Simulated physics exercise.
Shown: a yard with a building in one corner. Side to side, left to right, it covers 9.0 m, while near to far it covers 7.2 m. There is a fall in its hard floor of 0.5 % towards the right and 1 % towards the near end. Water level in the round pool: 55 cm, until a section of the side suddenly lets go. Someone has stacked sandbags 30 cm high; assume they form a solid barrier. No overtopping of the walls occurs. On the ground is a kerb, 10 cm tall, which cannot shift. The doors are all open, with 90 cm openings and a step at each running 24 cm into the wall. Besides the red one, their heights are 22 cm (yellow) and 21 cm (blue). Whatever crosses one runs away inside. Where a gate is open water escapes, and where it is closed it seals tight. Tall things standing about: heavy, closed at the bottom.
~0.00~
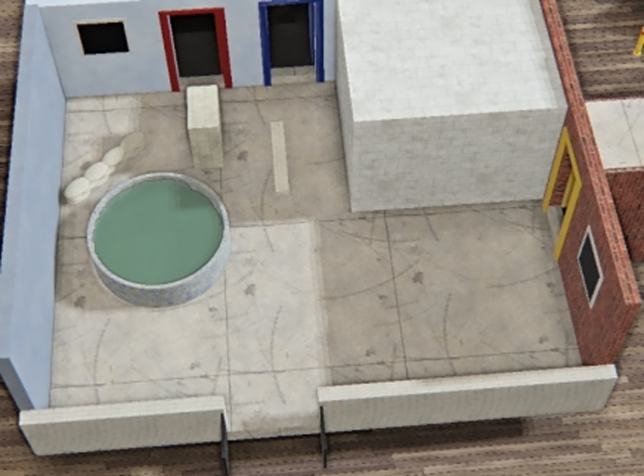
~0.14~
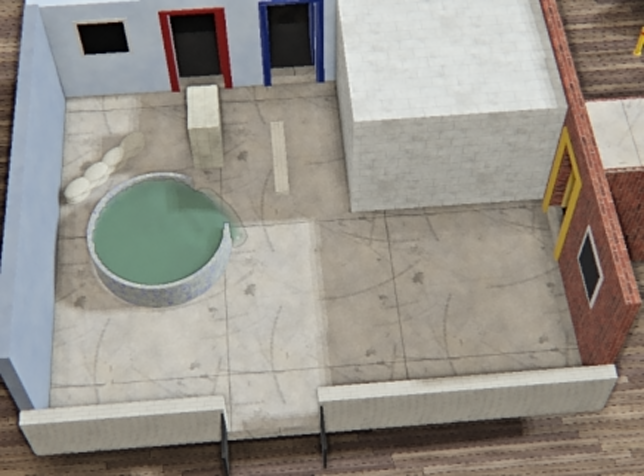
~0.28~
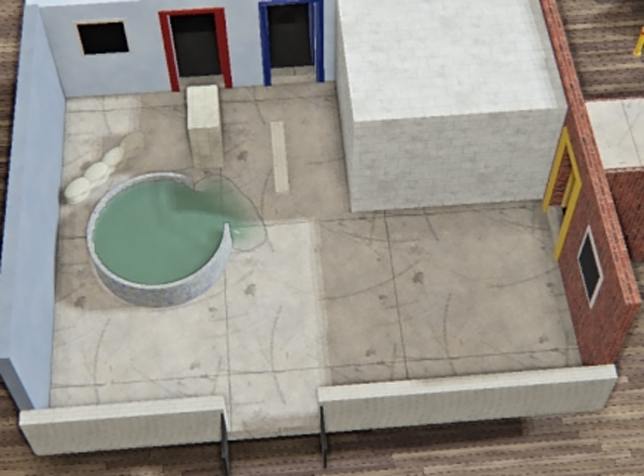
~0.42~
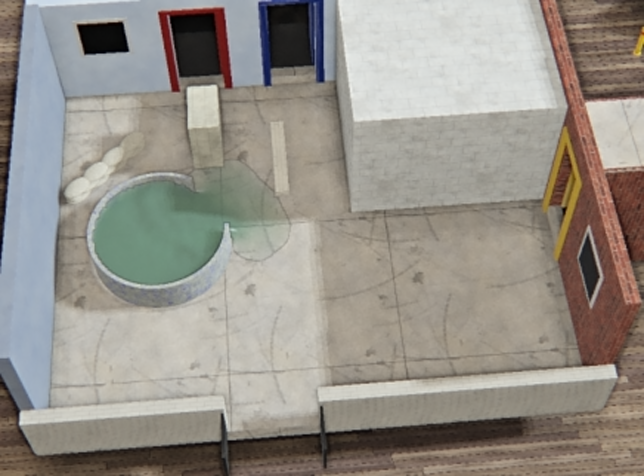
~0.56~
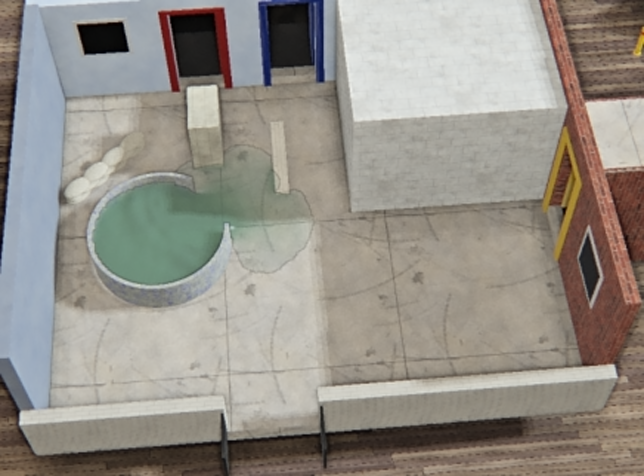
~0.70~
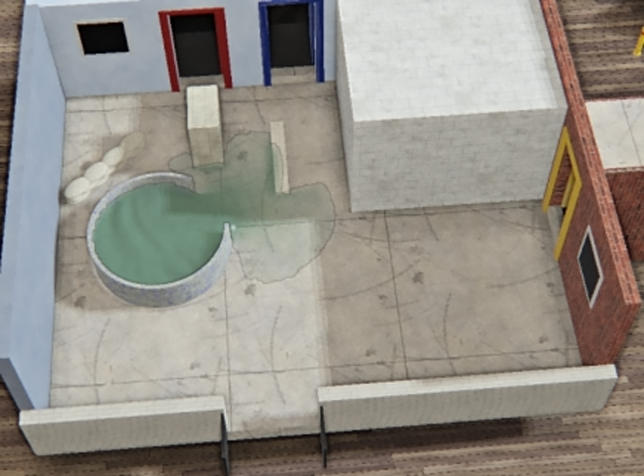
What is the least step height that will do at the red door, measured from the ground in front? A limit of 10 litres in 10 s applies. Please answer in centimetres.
The least height is some 9 cm.
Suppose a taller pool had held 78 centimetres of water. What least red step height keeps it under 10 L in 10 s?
Around 12.0 cm high.
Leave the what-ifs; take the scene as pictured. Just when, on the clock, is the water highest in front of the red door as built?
Around 4.0 s, give or take.
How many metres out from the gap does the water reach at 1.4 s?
3.4 m.
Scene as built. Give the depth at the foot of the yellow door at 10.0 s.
About 4.5 cm.
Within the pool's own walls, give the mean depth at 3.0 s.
About 26 centimetres.
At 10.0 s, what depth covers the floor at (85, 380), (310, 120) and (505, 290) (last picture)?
The three readings, in order, are 1, 7 and 6 cm.
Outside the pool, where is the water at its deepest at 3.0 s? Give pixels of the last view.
About (329, 94).
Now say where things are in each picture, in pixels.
The first picture shows the round pool at (159, 231) is whole and still, 55 cm deep; the red door at (198, 54) is dry.
In the second picture, water pours out at (217, 212) and has run 0.3 m, to a hidden place; about 7 cm deep outside, 55 cm at the back.
In the third picture, the gap is at (217, 213), the front 0.7 m out at (221, 178); the back of the round pool holds 55 cm.
In the fourth picture, the front is at (239, 165), 1.1 m from the gap at (217, 213); 2.2 m2 of floor is wet, 55 cm left at the back.
In the fifth picture, the front is at (261, 153), 1.6 m from the gap at (217, 213); 3.4 m2 of floor is wet, 55 cm left at the back.
In the sixth picture, the gap is at (217, 213), the front 2.0 m out at (324, 192); the back of the round pool holds 54 cm; 1.6 m in a straight line remain to the red door at (198, 54).
After 1.4 s water covers 20 % of the floor, deepest (26 cm) near (226, 220); it has not reached the red door.
After 3.0 s water covers 35 % of the floor, deepest (28 cm) near (329, 94); 8 cm at the red door, 0 litres in over its 11 cm step.
After 10.0 s water covers 75 % of the floor, deepest (10 cm) near (148, 112); 5 cm at the red door, 4 litres in over its 11 cm step.
At the red door as built, the water arrived by 2.0 s and peaked near 13 cm at 4.2 s.
Run again over the same 10 s with other heights there, 20 litres in over 7.5 cm, 7 litres over 10 cm. The limit of 10 litres is kept from about 9 cm up.
